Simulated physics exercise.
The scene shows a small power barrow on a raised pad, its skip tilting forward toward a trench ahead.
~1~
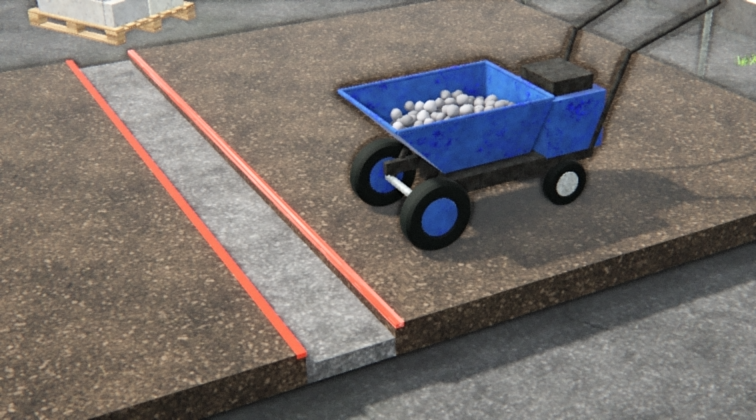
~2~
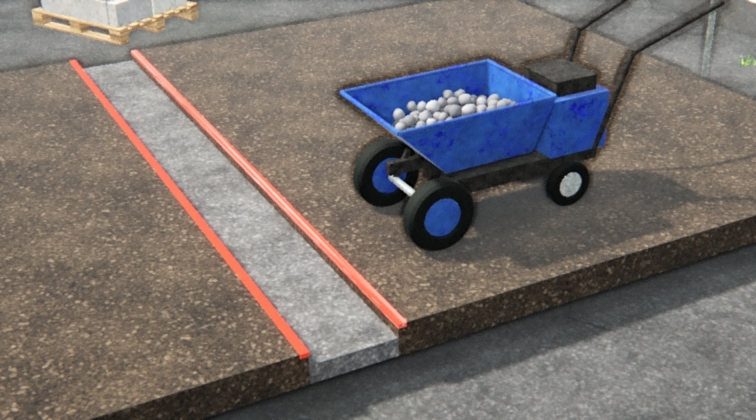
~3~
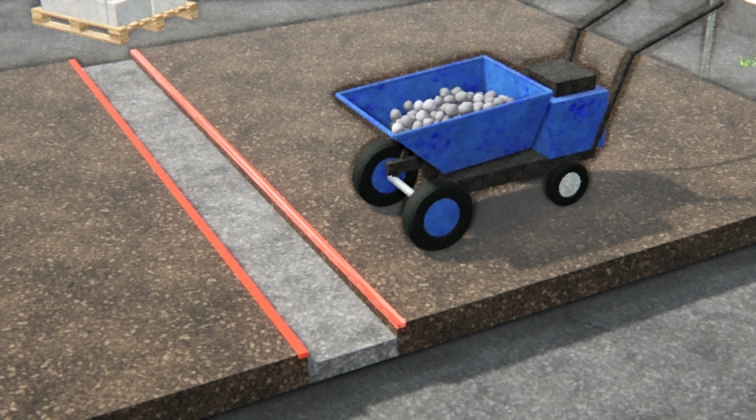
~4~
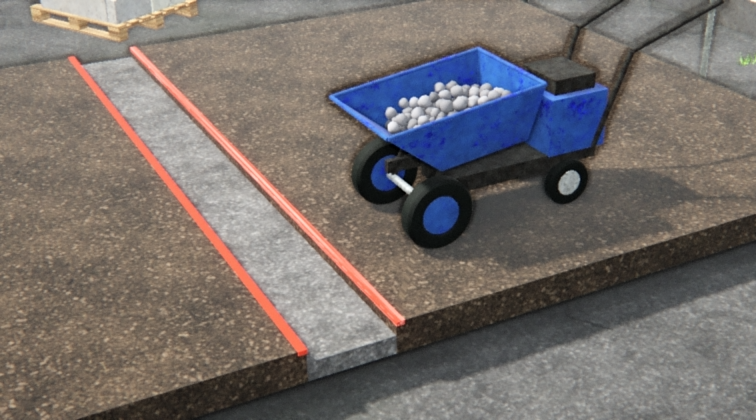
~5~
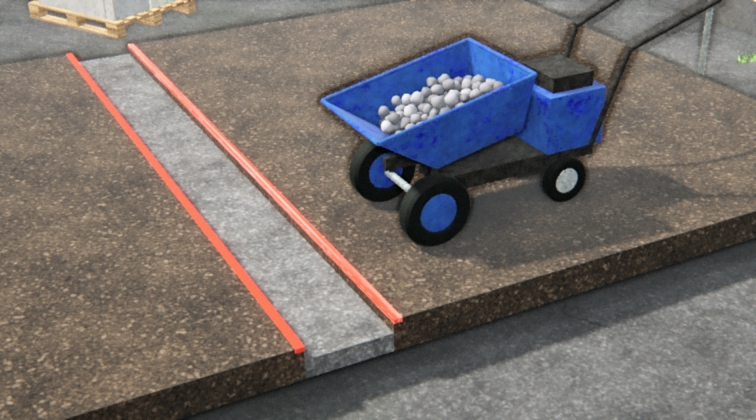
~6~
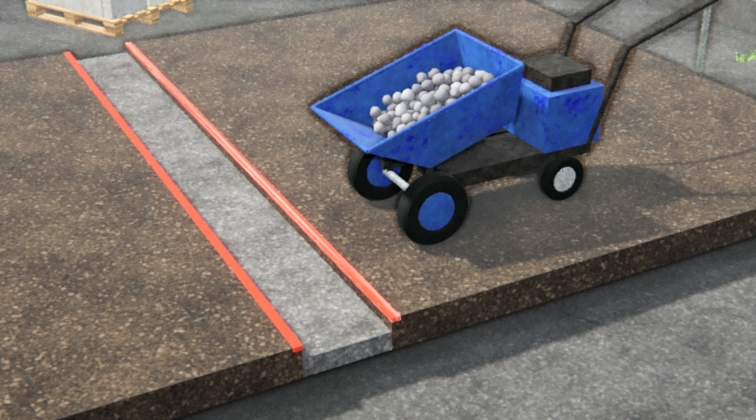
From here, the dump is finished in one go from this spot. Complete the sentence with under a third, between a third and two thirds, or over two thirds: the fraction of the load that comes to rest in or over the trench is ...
It is over two thirds.
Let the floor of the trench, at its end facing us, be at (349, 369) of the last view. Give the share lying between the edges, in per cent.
That would give roughly 100 percent.
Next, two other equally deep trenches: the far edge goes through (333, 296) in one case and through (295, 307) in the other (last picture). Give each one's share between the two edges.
20 % then 70 %, roughly.
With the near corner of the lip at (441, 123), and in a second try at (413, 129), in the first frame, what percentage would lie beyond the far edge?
First spot 0 per cent, second spot 0 per cent.
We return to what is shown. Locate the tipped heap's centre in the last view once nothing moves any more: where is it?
Last view, centre at rest - approx. (271, 259).
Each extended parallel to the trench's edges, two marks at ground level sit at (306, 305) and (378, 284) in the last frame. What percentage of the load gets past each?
Roughly 40 and 90 %.
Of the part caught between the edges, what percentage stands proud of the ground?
Estimate: Close to 35 in a hundred.
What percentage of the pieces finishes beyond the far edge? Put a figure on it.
About 5 per cent.
Shortly afterwards, skip tipped steeply; the whole lot in the skip.
Next, skip tipped right over; near half in the skip; near half in or heaped over the trench.
Some moments later, skip tipped right over; a little in the skip; the bulk in or heaped over the trench; a little beyond it.
In the end, skip tipped right over; a little in the skip; the bulk in or heaped over the trench; a little beyond it.
